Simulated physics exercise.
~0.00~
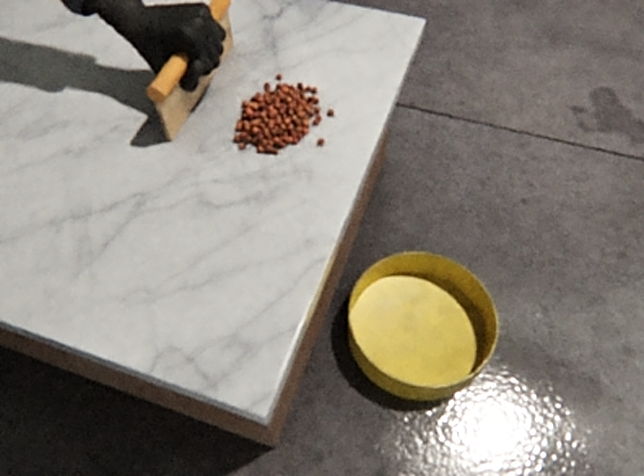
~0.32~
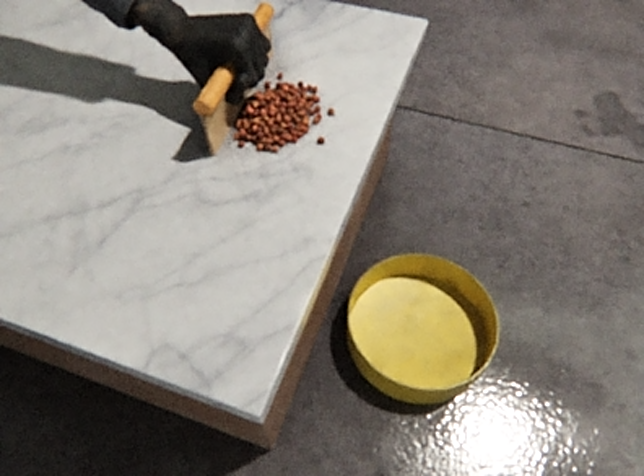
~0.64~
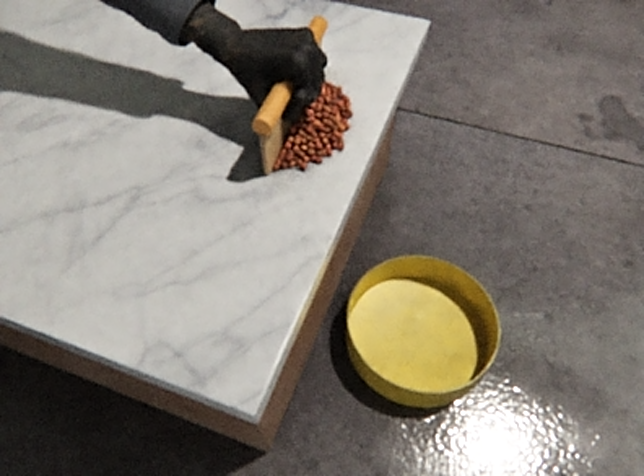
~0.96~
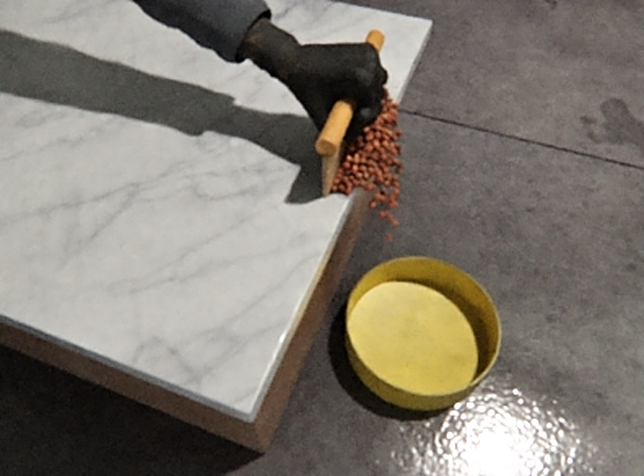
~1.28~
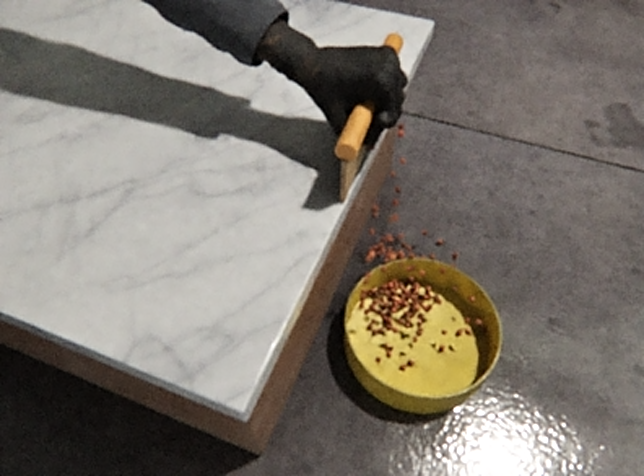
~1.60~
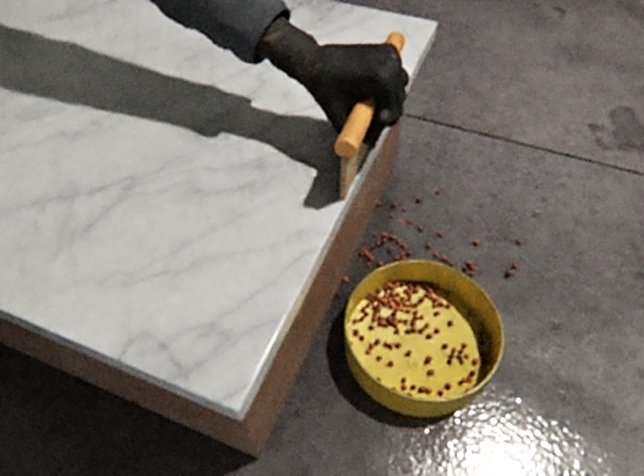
A black-gloved hand in a dark sleeve grips a wooden-handled scraper on a white marble tabletop, seen from above at an angle, with a loose pile of reddish-brown pellets to its right and a round yellow pot on the dark grey floor below. The hand pushes the scraper rightward into the pile, bunching it together and driving it to the table's edge. The pellets spill over in a stream, and the scraper halts at the edge. Many land in the yellow pot, while others scatter on the floor beside it, leaving the visible marble nearly clear.
